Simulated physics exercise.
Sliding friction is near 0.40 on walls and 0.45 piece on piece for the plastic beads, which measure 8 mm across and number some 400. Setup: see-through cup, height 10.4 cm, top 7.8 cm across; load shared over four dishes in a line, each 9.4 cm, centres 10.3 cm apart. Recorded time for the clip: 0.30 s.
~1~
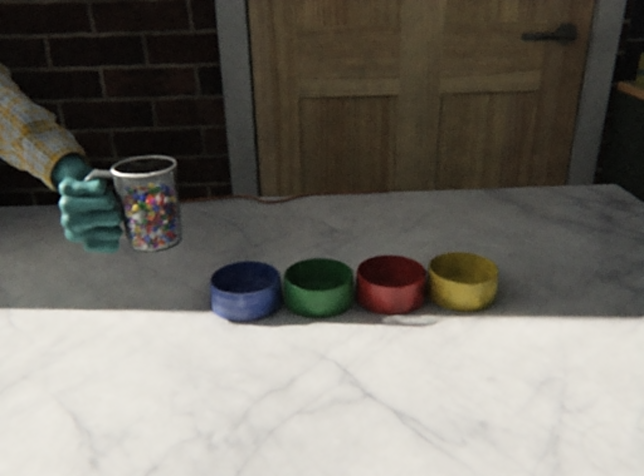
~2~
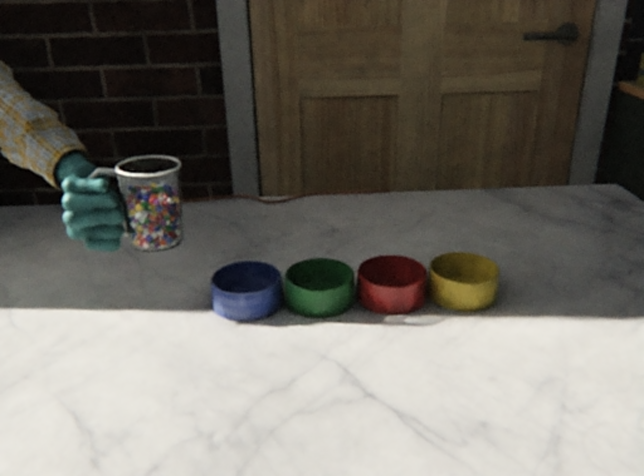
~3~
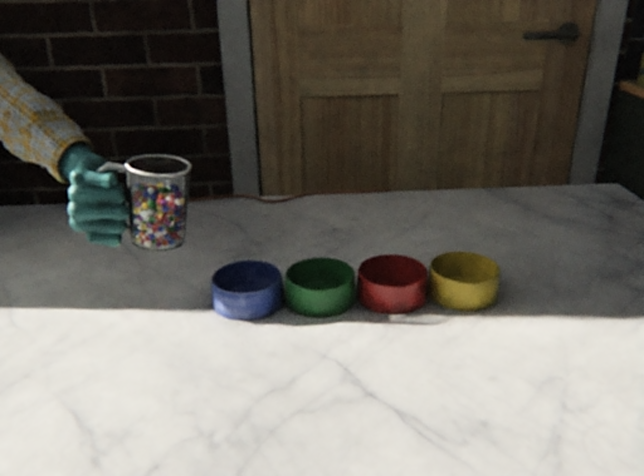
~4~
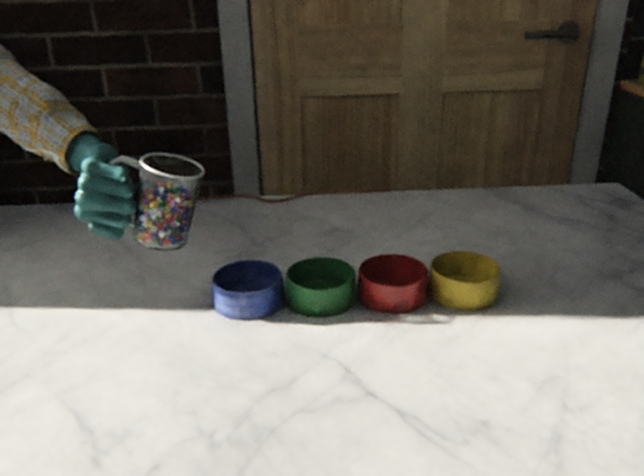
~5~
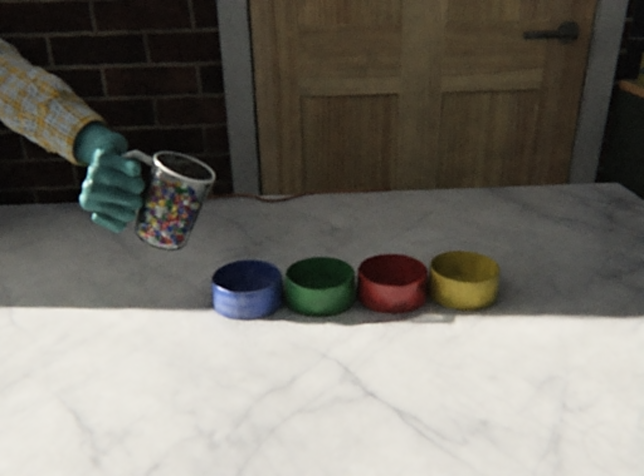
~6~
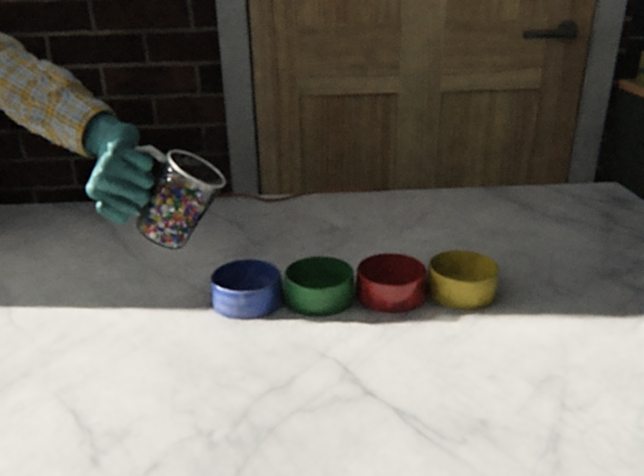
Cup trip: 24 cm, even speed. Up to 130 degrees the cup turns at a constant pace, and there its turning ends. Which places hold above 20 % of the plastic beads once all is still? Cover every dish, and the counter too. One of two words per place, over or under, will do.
My prediction: Red: It will collect a share of a fifth or less; blue: It will collect a share of a fifth or less; green: It will collect a share beyond a fifth; yellow: It will collect a share of a fifth or less; counter: It will collect a share of a fifth or less.
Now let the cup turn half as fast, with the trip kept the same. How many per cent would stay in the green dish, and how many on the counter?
I'd say green ends at 0 while the counter ends at 0.
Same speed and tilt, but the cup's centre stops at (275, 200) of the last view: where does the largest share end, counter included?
Green.
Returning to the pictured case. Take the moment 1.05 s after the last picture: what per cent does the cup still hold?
0 %.
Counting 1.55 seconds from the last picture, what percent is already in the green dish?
Roughly 90 %.
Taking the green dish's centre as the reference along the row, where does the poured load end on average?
About 1 cm to its right-hand side.
Then, 0.63 s after the last picture, tilt 122 degrees; cup holds 75 %, green 15 %.
Then, 1.05 s after the last picture, tilt 130 degrees; cup holds 0 %, green 90 %.
Then, 1.55 s after the last picture, tilt 130 degrees; cup holds 0 %, green 90 %.
In the end, red 0 %, blue 0 %, green 90 %, yellow 0 %, counter 5 %.
